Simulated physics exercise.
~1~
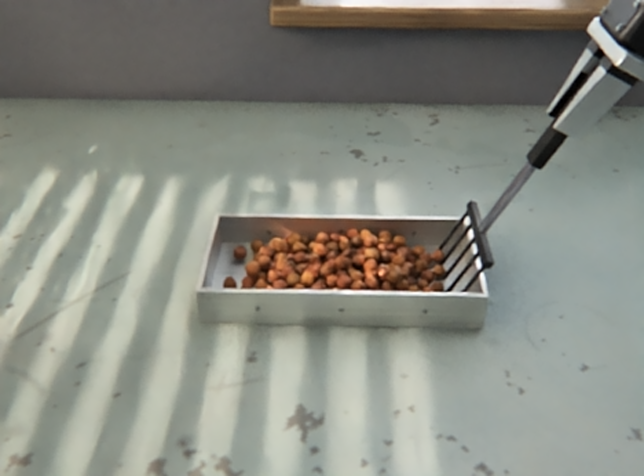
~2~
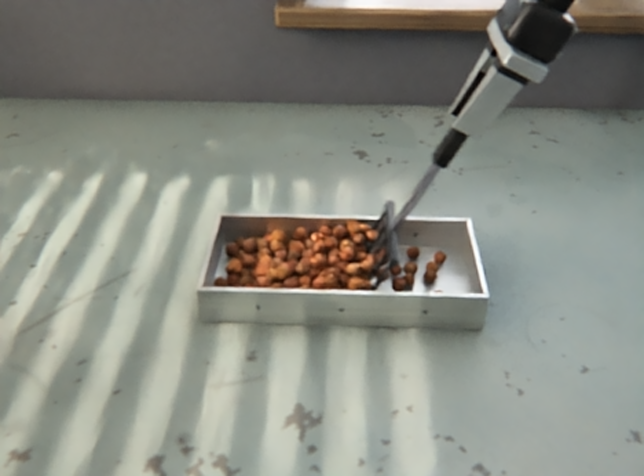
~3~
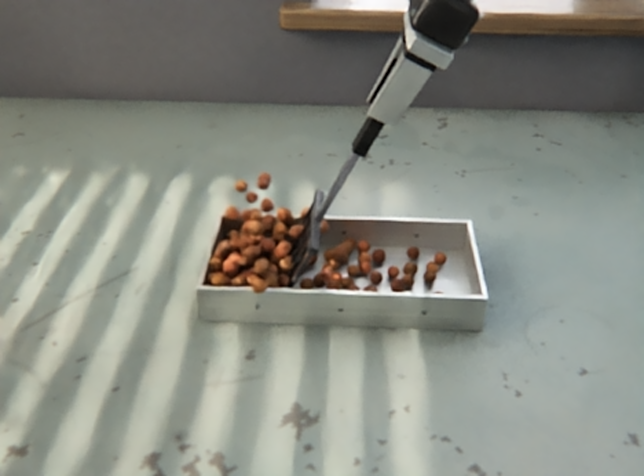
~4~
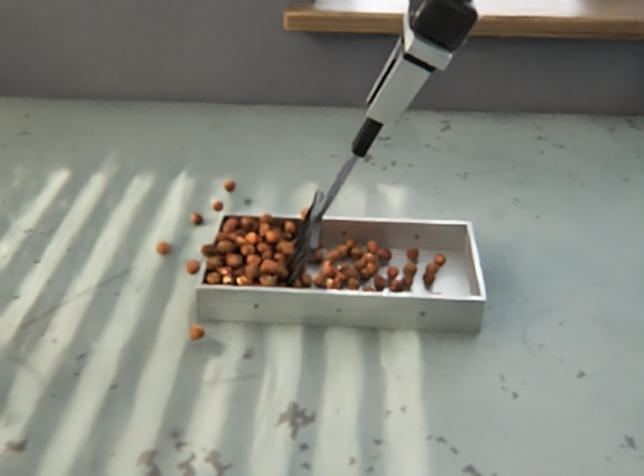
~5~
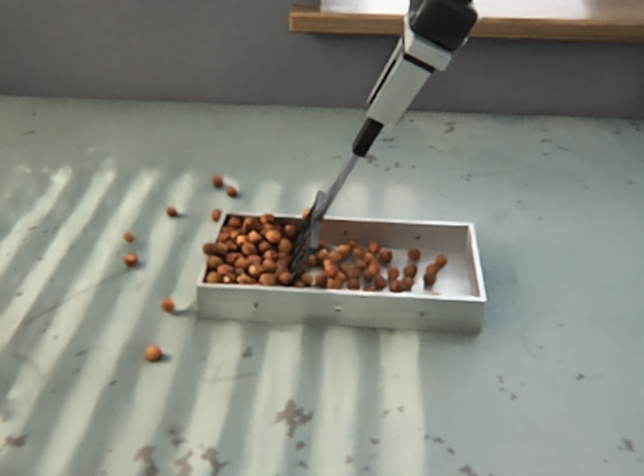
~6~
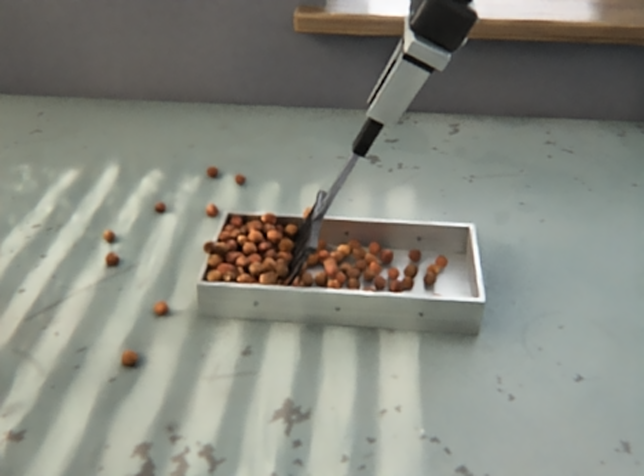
A shallow silver metal trough filled with round, reddish-brown hazelnuts sits on a worn, pale green surface striped with soft light, seen from above and in front, with a grey wall and a wooden ledge behind. A robotic arm reaches in from the upper right, holding a dark fork at the trough's right end. The fork sweeps left, pushing the nuts into a heap and leaving some behind its tines. As the heap crowds the left end, a few nuts spill over the edge and roll leftward. The fork stops, still in the trough, with most nuts inside and several scattered outside.
